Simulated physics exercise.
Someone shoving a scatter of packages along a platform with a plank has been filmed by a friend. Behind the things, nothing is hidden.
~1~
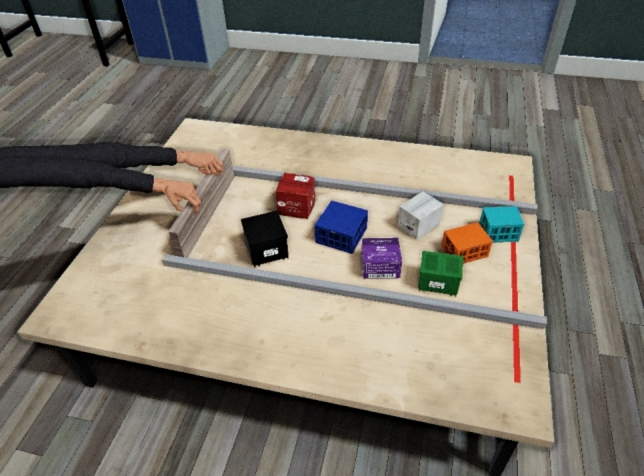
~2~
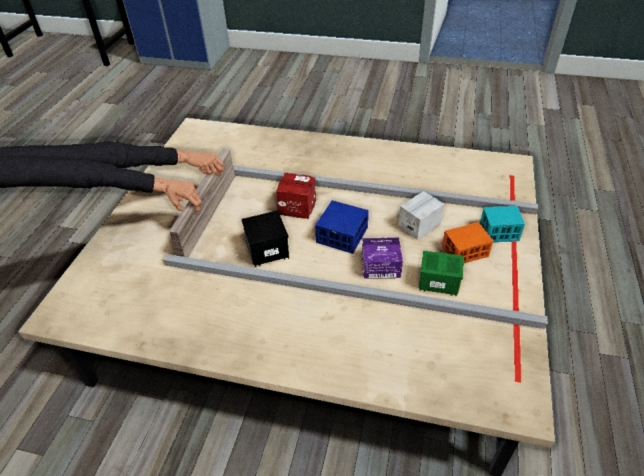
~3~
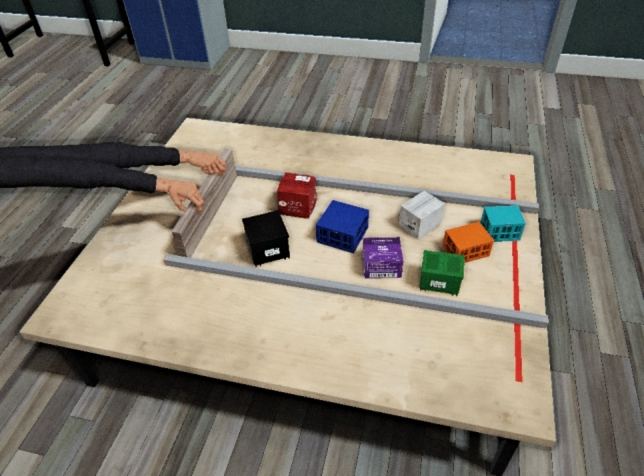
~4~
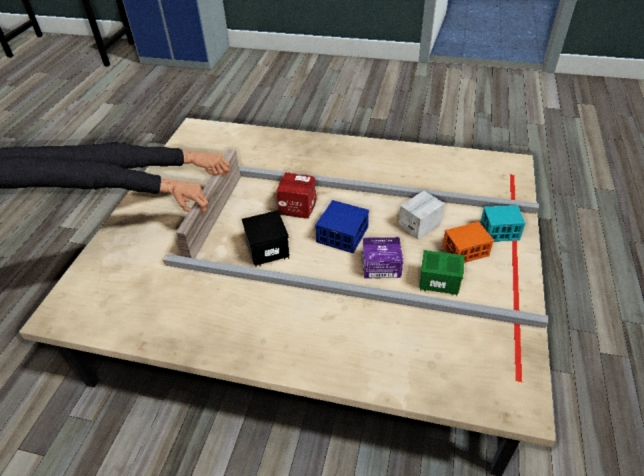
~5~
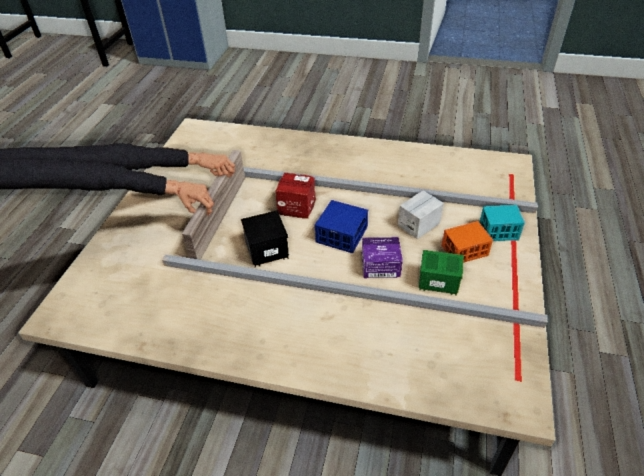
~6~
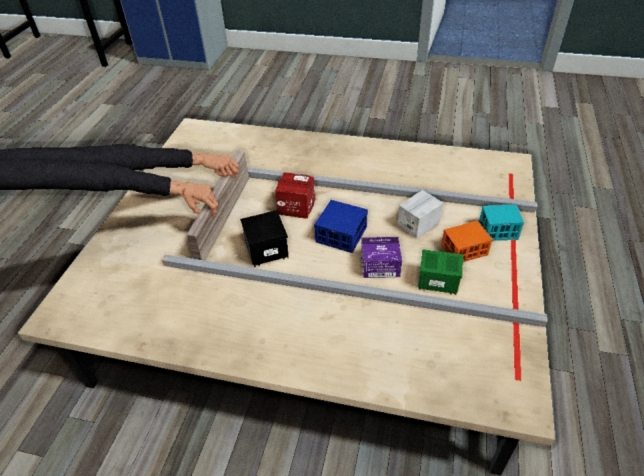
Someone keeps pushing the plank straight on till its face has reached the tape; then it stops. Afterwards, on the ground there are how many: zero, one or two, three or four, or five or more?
At least five drop.
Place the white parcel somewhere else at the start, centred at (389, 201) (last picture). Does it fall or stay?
Put there, it simply leaves the top.
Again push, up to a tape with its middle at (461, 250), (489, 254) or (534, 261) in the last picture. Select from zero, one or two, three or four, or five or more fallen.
In order: Three or four; five or more; at least five.
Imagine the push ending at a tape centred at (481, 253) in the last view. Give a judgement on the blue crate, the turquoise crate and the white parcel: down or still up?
Check: The blue crate remains in place; the turquoise crate takes the fall; the white parcel remains in place.
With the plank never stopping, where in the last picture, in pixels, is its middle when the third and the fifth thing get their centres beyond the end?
It sits around (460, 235) and after that around (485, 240).
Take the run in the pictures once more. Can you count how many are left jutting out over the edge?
Overhanging ones - 2.
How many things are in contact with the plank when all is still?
It's 2.
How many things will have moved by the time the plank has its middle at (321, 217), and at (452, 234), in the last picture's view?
First 4, after that 8.
Soon after, none off yet; turquoise crate at rest near (501, 223); orange crate at rest near (466, 242); green tote at rest near (440, 272).
After that, none off yet; turquoise crate at rest near (501, 223); orange crate moving near (469, 242); green tote displaced about its own width near (472, 279).
And then, none off yet; turquoise crate displaced about its own width near (535, 216); orange crate displaced well along near (538, 245); green tote displaced well along near (559, 294).
In the end, the number that fall off is five or more; gone, blue crate, purple box, white parcel, green tote, orange crate and turquoise crate.
